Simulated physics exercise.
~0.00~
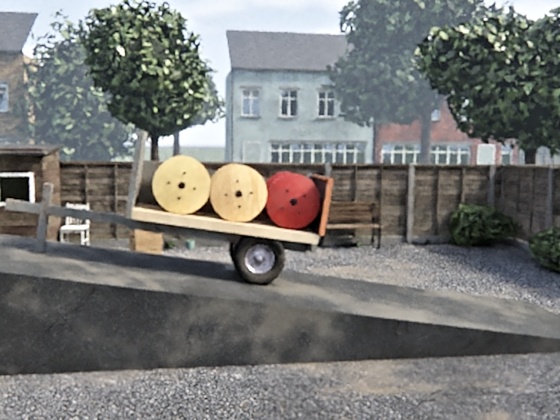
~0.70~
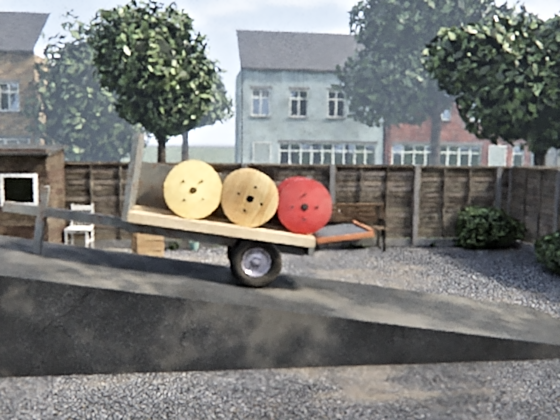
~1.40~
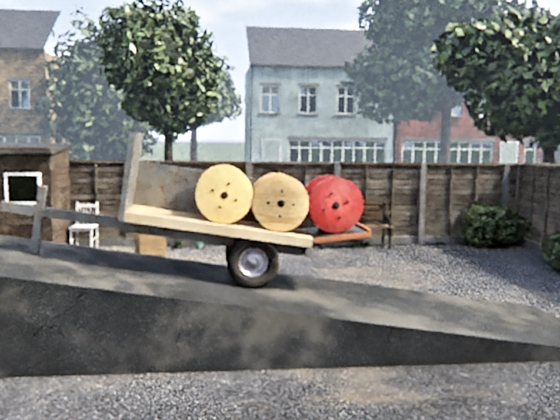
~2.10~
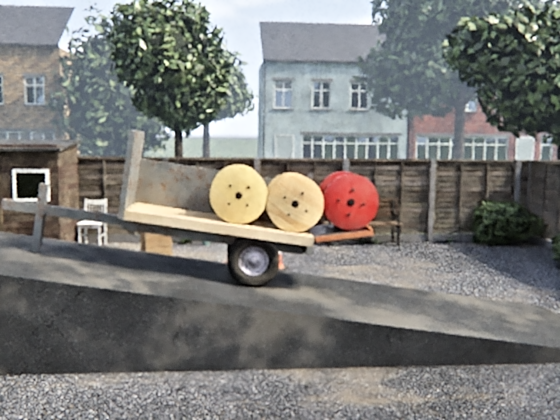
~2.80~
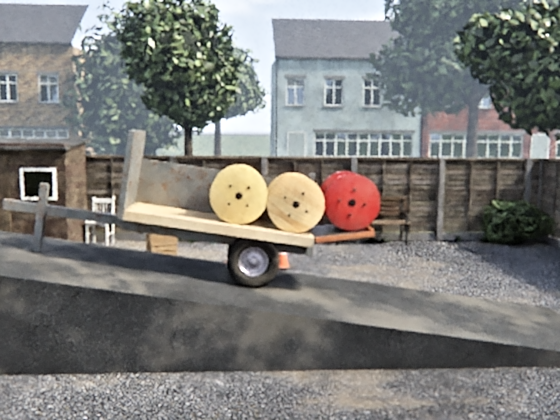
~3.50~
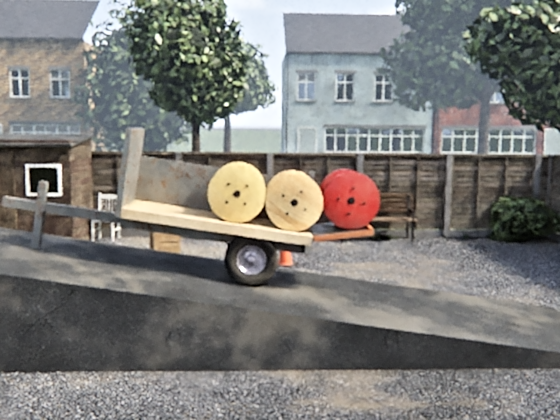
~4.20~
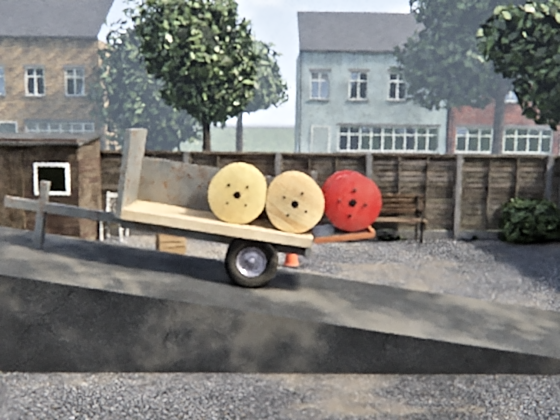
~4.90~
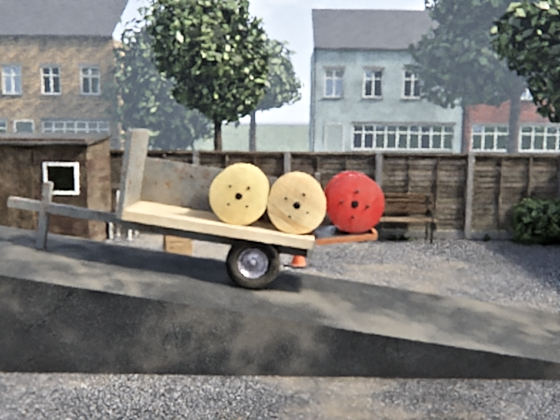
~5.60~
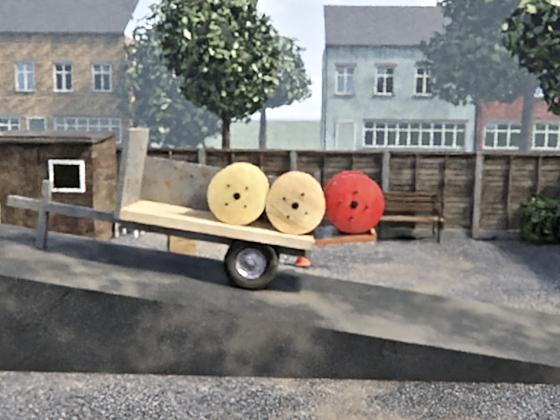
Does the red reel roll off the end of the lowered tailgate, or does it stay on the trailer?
It stays on the trailer, coming to rest out on the lowered tailgate.
